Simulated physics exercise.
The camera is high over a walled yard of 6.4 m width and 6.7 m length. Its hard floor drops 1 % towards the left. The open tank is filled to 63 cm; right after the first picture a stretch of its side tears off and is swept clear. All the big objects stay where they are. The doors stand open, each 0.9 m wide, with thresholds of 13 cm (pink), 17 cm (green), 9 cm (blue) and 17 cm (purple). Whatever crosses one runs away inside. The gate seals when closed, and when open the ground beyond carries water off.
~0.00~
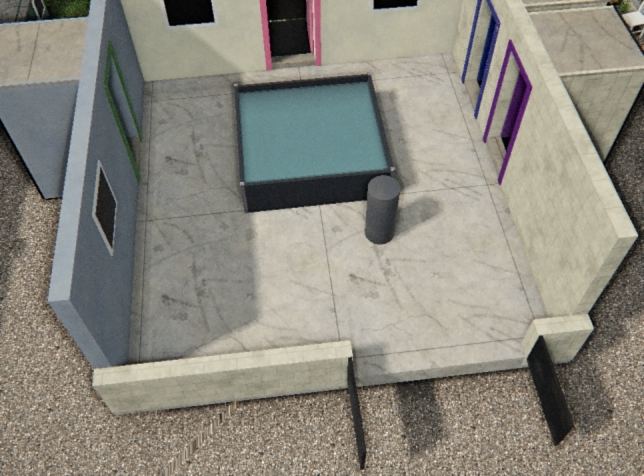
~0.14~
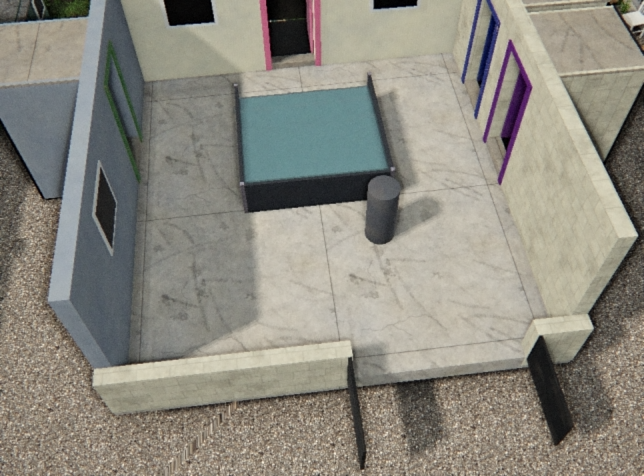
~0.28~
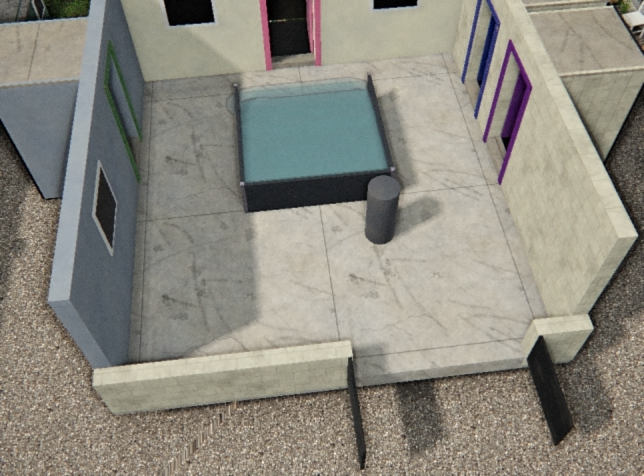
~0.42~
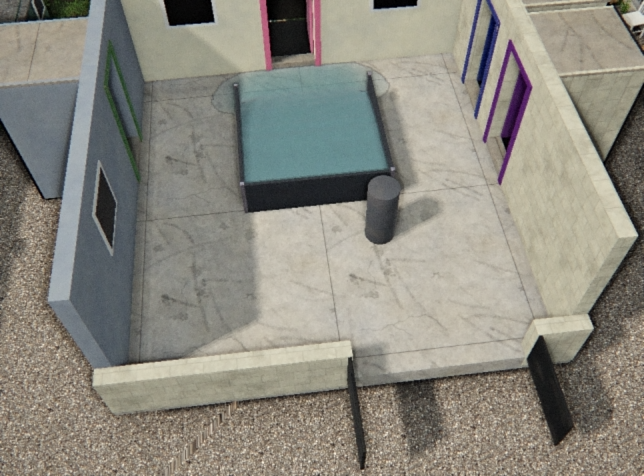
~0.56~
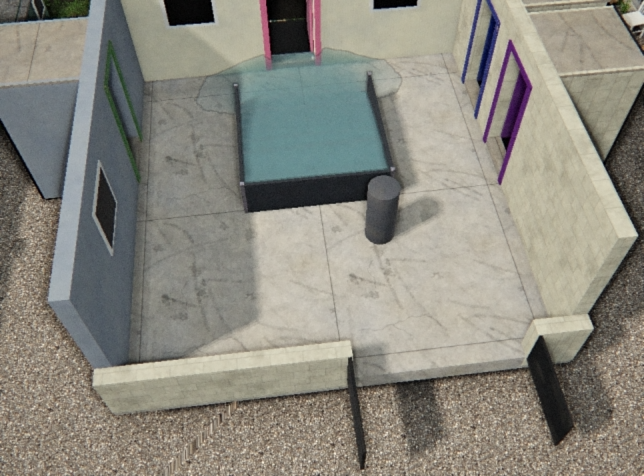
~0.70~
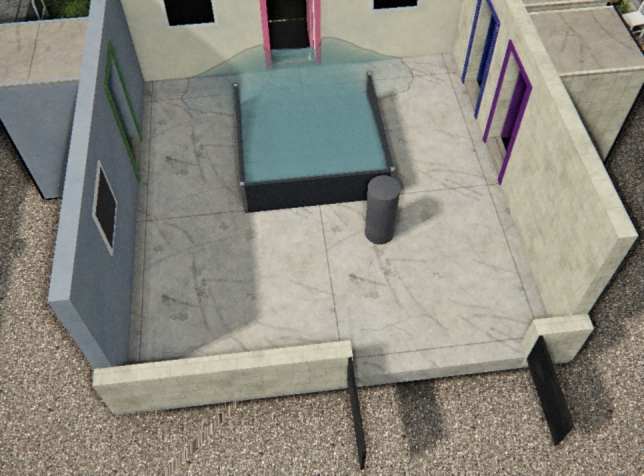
In the video, a dark-sided open tank of blue-green water stands in a walled yard beside a gray cylinder; its far side disappears, and water pours out, spreading in a thin sheet across the floor to the pink-framed doorway.
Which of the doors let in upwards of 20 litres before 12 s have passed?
The water let in: At the pink door it exceeds the limit; at the green door it keeps below the limit; at the blue door it goes over the limit; at the purple door it keeps below the limit.
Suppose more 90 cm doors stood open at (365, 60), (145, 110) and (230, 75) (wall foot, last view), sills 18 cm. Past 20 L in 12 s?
In that order: Past it, past it, over.
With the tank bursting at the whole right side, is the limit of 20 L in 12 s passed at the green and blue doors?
Then: Green not over, blue past it.
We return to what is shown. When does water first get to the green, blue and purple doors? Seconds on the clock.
Green 2.0 s, blue 1.8 s, purple 2.4 s.
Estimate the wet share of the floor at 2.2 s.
Near 25 per cent is wet.
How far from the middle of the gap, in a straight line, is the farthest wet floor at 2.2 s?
Some 3.4 m out.
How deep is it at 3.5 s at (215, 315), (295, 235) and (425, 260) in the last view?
Roughly 0, 0 and 0 cm, in turn.
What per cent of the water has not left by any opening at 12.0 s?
Some 68 per cent remains.
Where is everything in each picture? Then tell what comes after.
In the first picture, still water, 63 cm deep, in the open tank at (310, 129).
In the second picture, water pours out on the open tank's far side and has run 1.3 m, to (236, 112); typically 8 cm deep outside, 63 cm at the open tank's back.
In the third picture, water pours out on the open tank's far side and has run 1.5 m, to (232, 100); typically 12 cm deep outside, 63 cm at the open tank's back.
In the fourth picture, water pours out on the open tank's far side and has run 1.8 m, to (220, 93); typically 10 cm deep outside, 63 cm at the open tank's back.
In the fifth picture, the front is at (213, 76), 2.2 m from the gap on the open tank's far side; 4.5 m2 of floor is under water; 63 cm left at the back of the open tank.
In the sixth picture, the front is at (193, 78), 2.5 m from the gap on the open tank's far side; 4.7 m2 of floor is under water; 58 cm left at the back of the open tank.
After 1.4 s water covers 15 % of the floor and is deepest (48 cm) near (286, 69); pink door 47 cm at the sill, 200 L in, green door not reached, blue door not reached, purple door not reached.
After 2.2 s water covers 25 % of the floor and is deepest (43 cm) near (154, 81); pink door 41 cm at the sill, 408 L in, green door 5 cm at the sill, 0 L in, blue door 14 cm at the sill, 0 L in, purple door not reached.
After 3.5 s water covers 50 % of the floor and is deepest (33 cm) near (145, 82); pink door 23 cm at the sill, 569 L in, green door 14 cm at the sill, 0 L in, blue door 18 cm at the sill, 32 L in, purple door 7 cm at the sill, 0 L in.
After 7.0 s water covers 95 % of the floor and is deepest (16 cm) near (128, 389); pink door 9 cm at the sill, 597 L in, green door 9 cm at the sill, 0 L in, blue door 7 cm at the sill, 73 L in, purple door 4 cm at the sill, 0 L in.
After 12.0 s water covers 100 % of the floor and is deepest (12 cm) near (136, 239); pink door 7 cm at the sill, 597 L in, green door 6 cm at the sill, 0 L in, blue door 4 cm at the sill, 73 L in, purple door 3 cm at the sill, 0 L in.
